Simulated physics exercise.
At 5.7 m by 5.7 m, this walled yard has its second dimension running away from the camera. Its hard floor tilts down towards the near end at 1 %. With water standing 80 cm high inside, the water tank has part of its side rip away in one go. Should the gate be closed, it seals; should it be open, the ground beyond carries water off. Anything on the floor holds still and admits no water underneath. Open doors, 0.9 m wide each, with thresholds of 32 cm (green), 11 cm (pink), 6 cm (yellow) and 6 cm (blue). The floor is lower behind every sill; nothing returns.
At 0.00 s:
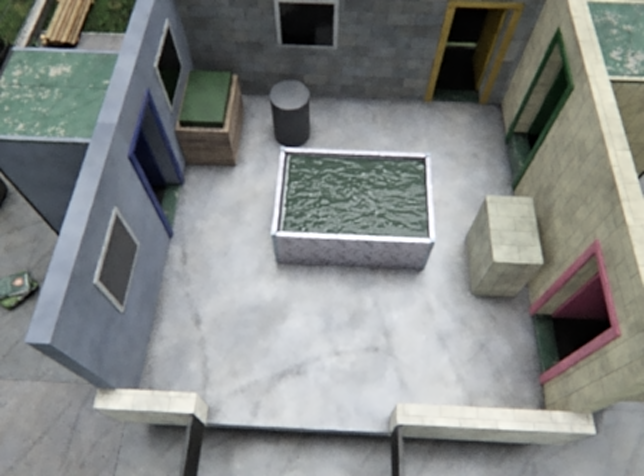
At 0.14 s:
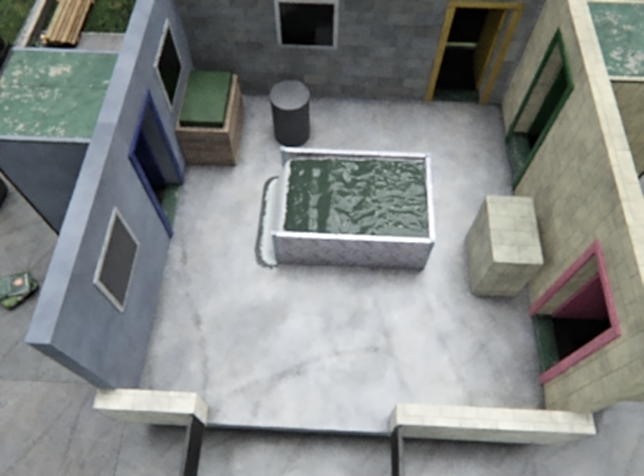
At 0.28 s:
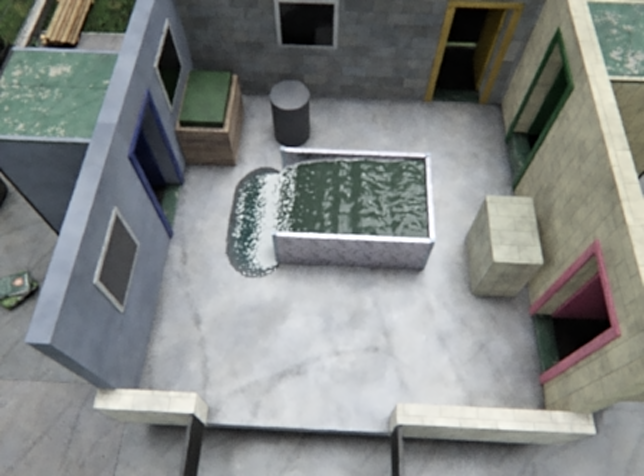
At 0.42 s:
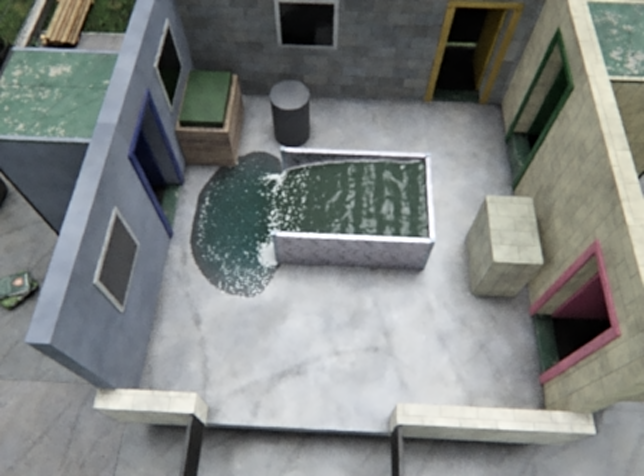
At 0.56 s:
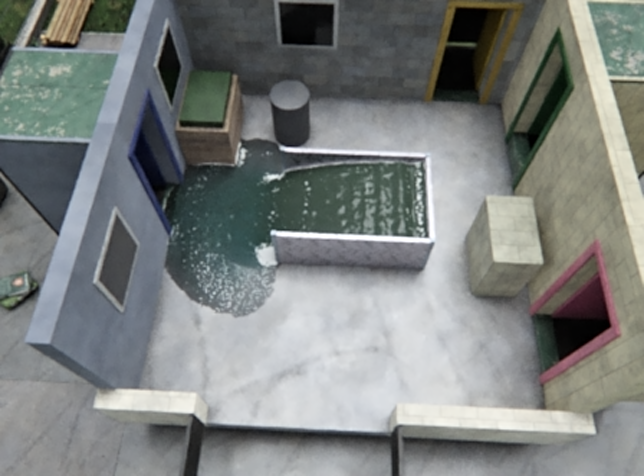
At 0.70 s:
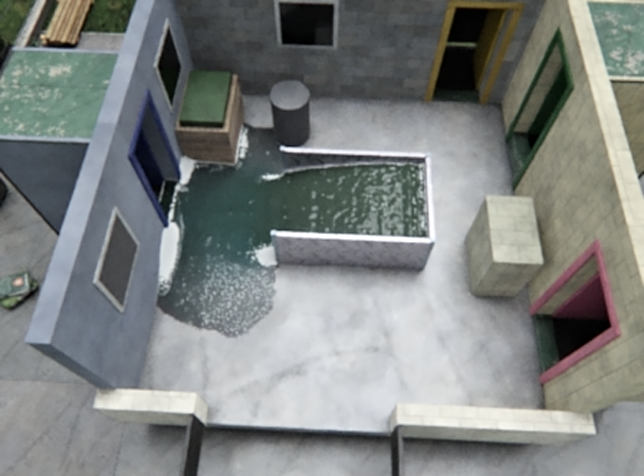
A pale rectangular tank brimming with dark green water stands in the middle of a walled yard, seen from high above the front. A blue-grey wall with a blue doorway rises on the left, a dark drum and yellow doorway stand behind, and a beige block sits right. The tank's left end gives way and foaming water pours out, spreading across the pale floor to the left wall and toward the front.
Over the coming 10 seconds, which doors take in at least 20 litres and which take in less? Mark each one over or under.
Green door - under; pink door - under; yellow door - under; blue door - over.
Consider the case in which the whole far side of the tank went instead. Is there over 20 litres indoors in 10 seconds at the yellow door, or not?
Against the limit, yellow exceeds it.
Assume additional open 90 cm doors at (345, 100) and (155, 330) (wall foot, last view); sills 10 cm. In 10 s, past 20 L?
Well, the first is shy of the mark and the second is beyond the mark.
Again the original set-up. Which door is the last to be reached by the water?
The green door is last.
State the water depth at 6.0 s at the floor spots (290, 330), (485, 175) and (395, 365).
4, 1 and 2 cm.
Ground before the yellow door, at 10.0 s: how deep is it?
About 3.0 centimetres.
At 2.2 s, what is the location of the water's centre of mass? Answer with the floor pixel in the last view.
I'd put it close to (263, 233).
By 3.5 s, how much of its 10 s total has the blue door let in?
Estimate: Around 85 per cent.
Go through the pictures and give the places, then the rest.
The first frame shows still water, 80 cm deep, in the water tank at (354, 196).
In the second frame, the front is at (273, 265), 0.8 m from the gap at (283, 209); 0.4 m2 of floor is under water; 80 cm left at the back of the water tank.
In the third frame, the front is at (242, 267), 1.1 m from the gap at (283, 212); 1.3 m2 of floor is under water; 80 cm left at the back of the water tank.
In the fourth frame, water pours out at (283, 213) and has run 1.5 m, to (198, 254); typically 10 cm deep outside, 79 cm at the water tank's back.
In the fifth frame, water pours out at (283, 213) and has run 1.9 m, to (168, 257); typically 9 cm deep outside, 72 cm at the water tank's back.
In the sixth frame, the front is at (159, 299), 2.3 m from the gap at (283, 214); 5.1 m2 of floor is under water; 67 cm left at the back of the water tank.
After 1.4 s water covers 25 % of the floor and is deepest (44 cm) near (197, 167); green door not reached, pink door not reached, yellow door not reached, blue door 35 cm at the sill, 220 L in.
After 2.2 s water covers 30 % of the floor and is deepest (41 cm) near (140, 387); green door not reached, pink door not reached, yellow door not reached, blue door 37 cm at the sill, 478 L in.
After 3.5 s water covers 55 % of the floor and is deepest (28 cm) near (138, 401); green door not reached, pink door not reached, yellow door not reached, blue door 21 cm at the sill, 698 L in.
After 6.0 s water covers 90 % of the floor and is deepest (14 cm) near (138, 401); green door 4 cm at the sill, 0 L in, pink door 9 cm at the sill, 0 L in, yellow door 2 cm at the sill, 0 L in, blue door 10 cm at the sill, 791 L in.
After 10.0 s water covers 95 % of the floor and is deepest (8 cm) near (138, 401); green door 6 cm at the sill, 0 L in, pink door 7 cm at the sill, 0 L in, yellow door 3 cm at the sill, 0 L in, blue door 4 cm at the sill, 800 L in.
